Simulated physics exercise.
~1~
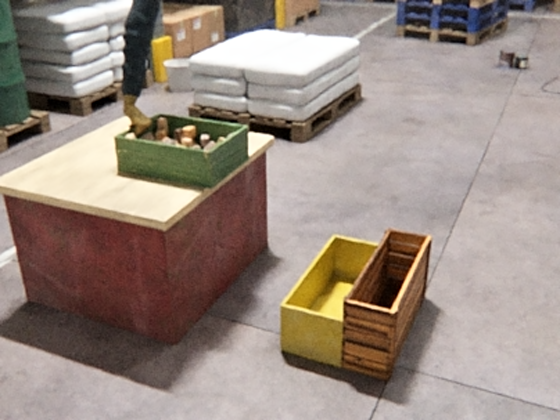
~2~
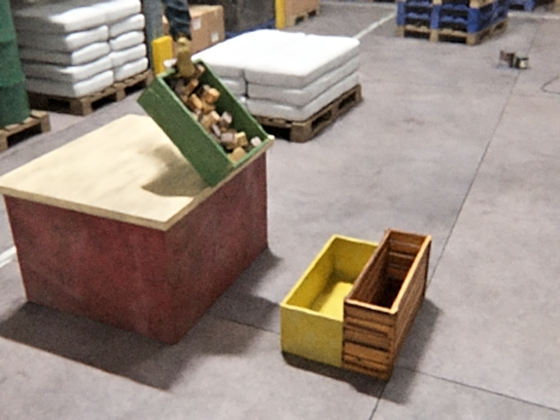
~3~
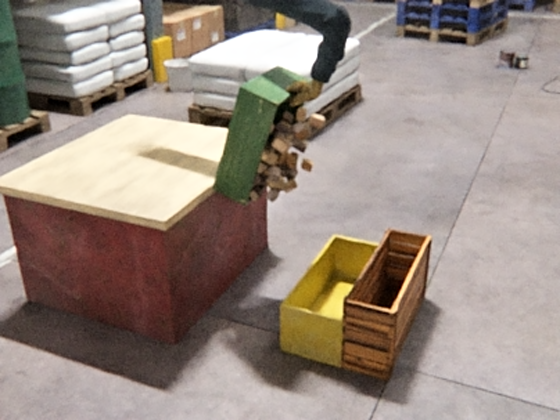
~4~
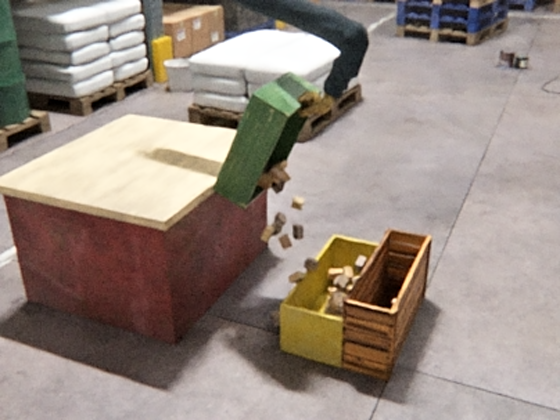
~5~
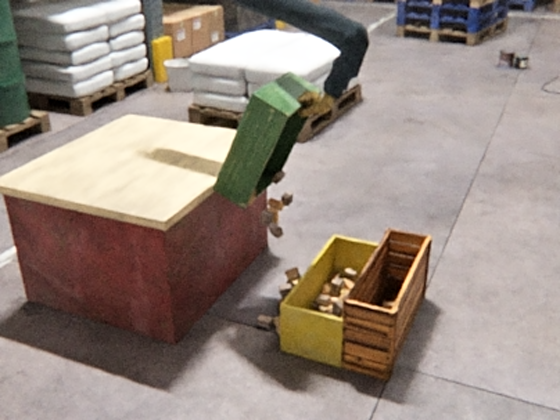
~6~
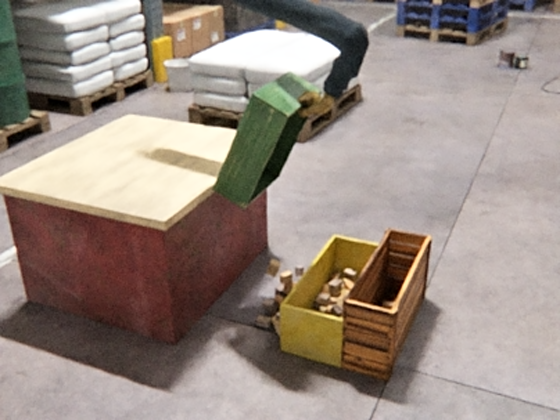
At the start, a green crate full of timber offcuts rests on a pale-topped red bench, held by a dark mechanical-looking arm, with an empty yellow trough and a wooden box on the floor to the right. The arm lifts the crate's far side and tilts it steeply toward the right. As the crate passes upright at the bench's edge, the offcuts bunch at its mouth and begin to spill. They tumble down, many landing in the yellow trough while later ones drop short of it. Finally the crate hangs tipped and still, with offcuts in the trough and others on the floor to its left.
